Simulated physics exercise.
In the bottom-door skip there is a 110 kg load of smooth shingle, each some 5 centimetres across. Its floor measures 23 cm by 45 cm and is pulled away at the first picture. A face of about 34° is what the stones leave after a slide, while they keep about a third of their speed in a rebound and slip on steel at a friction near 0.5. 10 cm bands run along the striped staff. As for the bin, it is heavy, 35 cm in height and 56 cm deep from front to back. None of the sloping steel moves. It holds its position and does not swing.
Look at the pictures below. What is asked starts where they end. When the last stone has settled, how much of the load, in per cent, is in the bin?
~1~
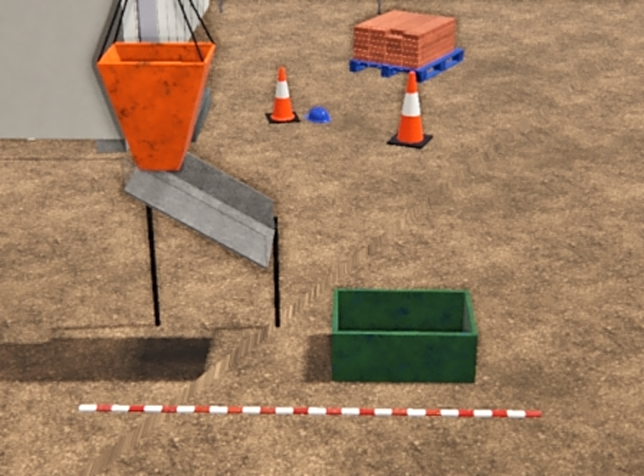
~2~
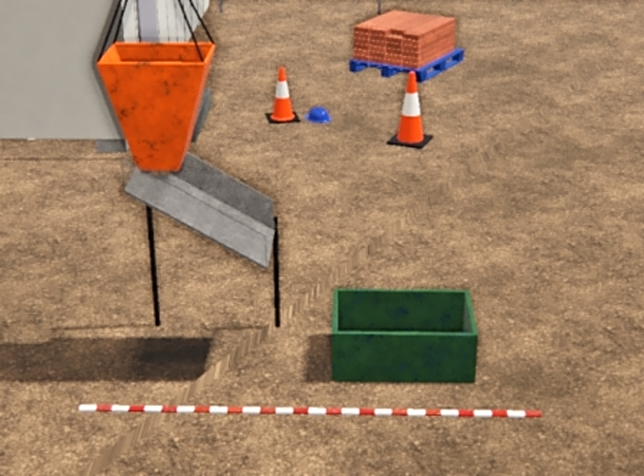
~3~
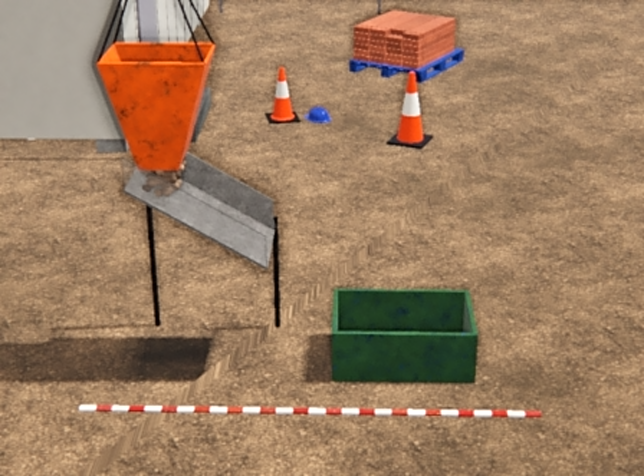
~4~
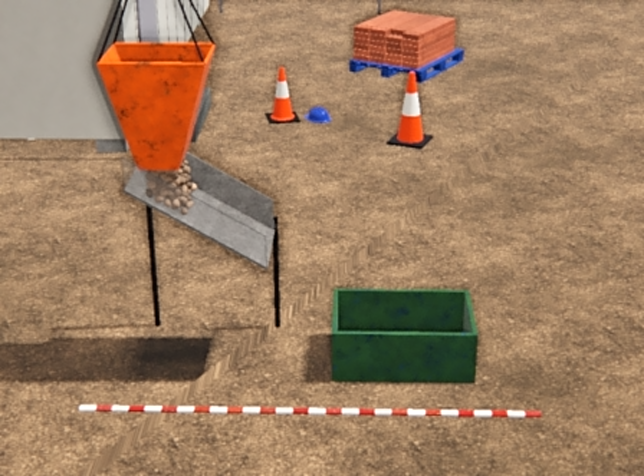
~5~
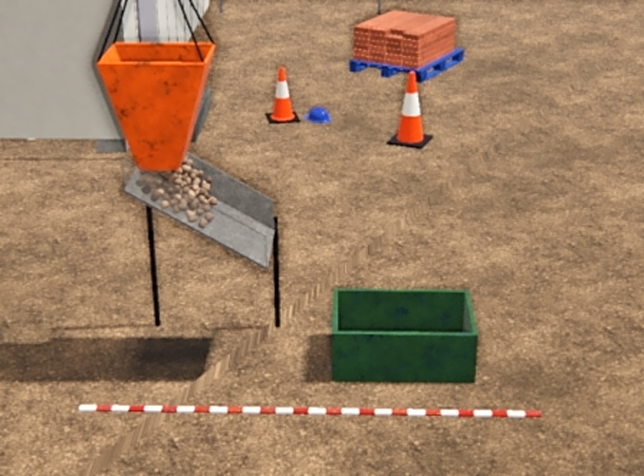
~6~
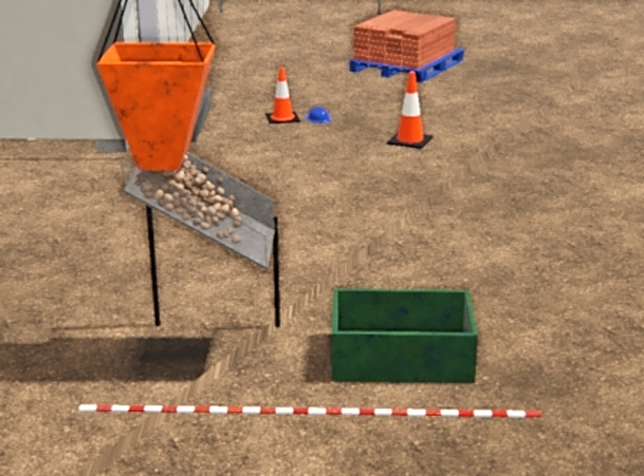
Roughly 52 in every hundred.
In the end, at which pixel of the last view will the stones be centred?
Centre at rest: Around (353, 349).
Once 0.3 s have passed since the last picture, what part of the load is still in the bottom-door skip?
About 20 % remains inside.
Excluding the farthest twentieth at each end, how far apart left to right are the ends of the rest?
The stretch is roughly 120 cm long.
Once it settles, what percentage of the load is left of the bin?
45 %.
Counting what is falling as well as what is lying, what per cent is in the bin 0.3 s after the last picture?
Around 0 per cent at that point.
Then, 0.3 s after the last picture, 22 % in the bottom-door skip, 67 % on the steel, 11 % falling or lying left of the bin; the stones farthest right are at (332, 294).
Then, 0.7 s after the last picture, 0 % in the bottom-door skip, 50 % on the steel, 31 % falling or lying left of the bin, 18 % falling or lying in the bin; the stones farthest right are at (451, 350).
Then, 1.3 s after the last picture, 0 % in the bottom-door skip, 5 % on the steel, 48 % falling or lying left of the bin, 45 % falling or lying in the bin, 1 % falling or lying beside or right of the bin; the stones farthest right are at (467, 358).
Then, 2.2 s after the last picture, 0 % in the bottom-door skip, 45 % falling or lying left of the bin, 52 % falling or lying in the bin, 3 % falling or lying beside or right of the bin; the stones farthest right are at (469, 345).
Then, 4.1 s after the last picture, 0 % in the bottom-door skip, 45 % left of the bin, 52 % in the bin, 3 % beside or right of the bin; the stones farthest right are at (469, 345).
